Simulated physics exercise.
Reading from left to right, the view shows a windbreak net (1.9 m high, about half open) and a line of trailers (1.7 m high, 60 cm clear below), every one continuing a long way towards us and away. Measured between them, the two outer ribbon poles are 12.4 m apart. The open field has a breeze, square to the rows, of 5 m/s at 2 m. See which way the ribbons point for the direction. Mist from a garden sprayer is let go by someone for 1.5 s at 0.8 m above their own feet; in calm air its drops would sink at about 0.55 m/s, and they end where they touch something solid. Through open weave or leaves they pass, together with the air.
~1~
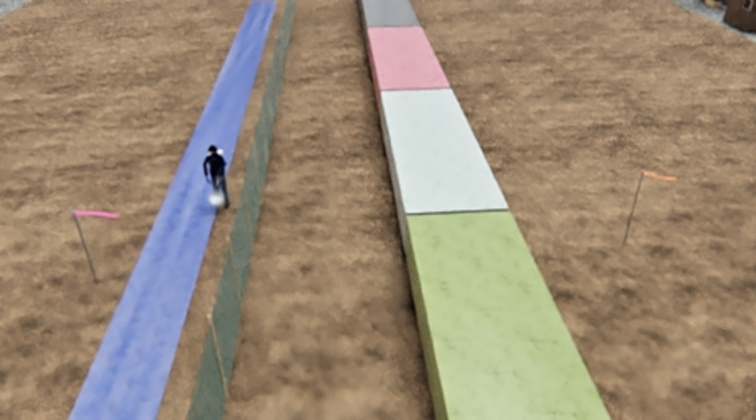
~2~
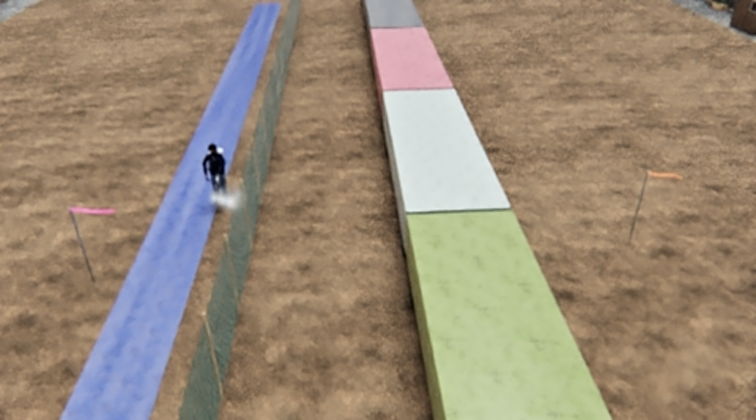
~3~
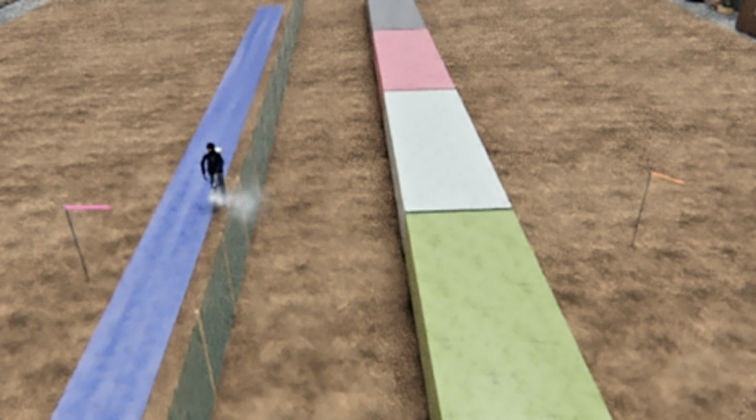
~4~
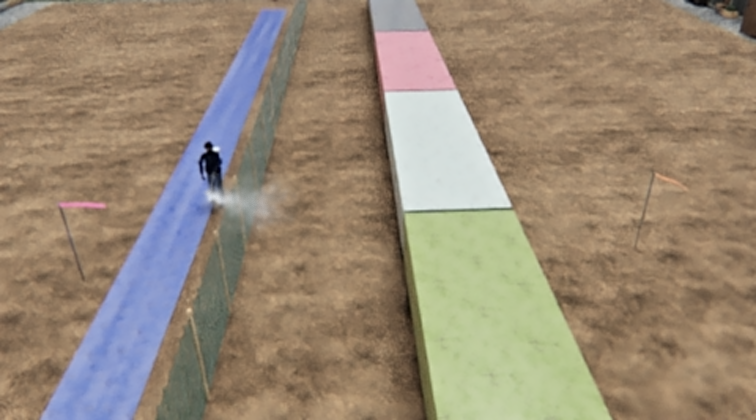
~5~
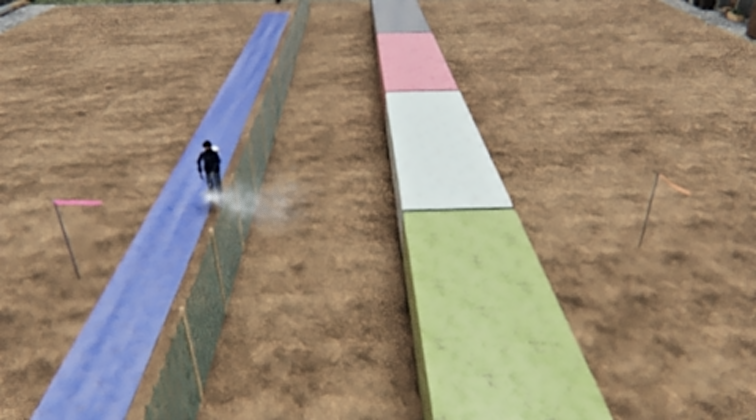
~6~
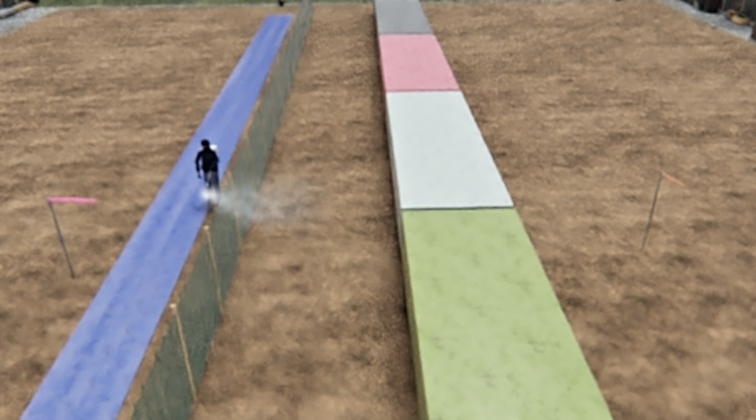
White mist leaves a person on the blue strip and spreads right across the net.
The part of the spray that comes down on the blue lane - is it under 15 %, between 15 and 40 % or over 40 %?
It is not even 15 %.
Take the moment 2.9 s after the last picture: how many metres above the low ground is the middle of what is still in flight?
Middle height: Approx. 1.8 m.
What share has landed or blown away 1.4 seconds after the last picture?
Roughly 55 in a hundred.
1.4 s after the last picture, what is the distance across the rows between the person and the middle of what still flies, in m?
Roughly 3.0 m.
Then, 1.4 s after the last picture, 57 % is no longer flying here, and 0 % lies on the blue lane; the middle of what still flies is 0.7 m above the low ground, near (341, 195).
Then, 2.9 s after the last picture, 83 % is no longer flying here, and 0 % lies on the blue lane; the middle of what still flies is 1.8 m above the low ground, near (465, 150).
Then, 6.9 s after the last picture, 93 % is no longer flying here, and 0 % lies on the blue lane.
Then, 18.9 s after the last picture, 100 % is no longer flying here, and 0 % lies on the blue lane.
Then, 43.9 s after the last picture, 100 % is no longer flying here, and 0 % lies on the blue lane.
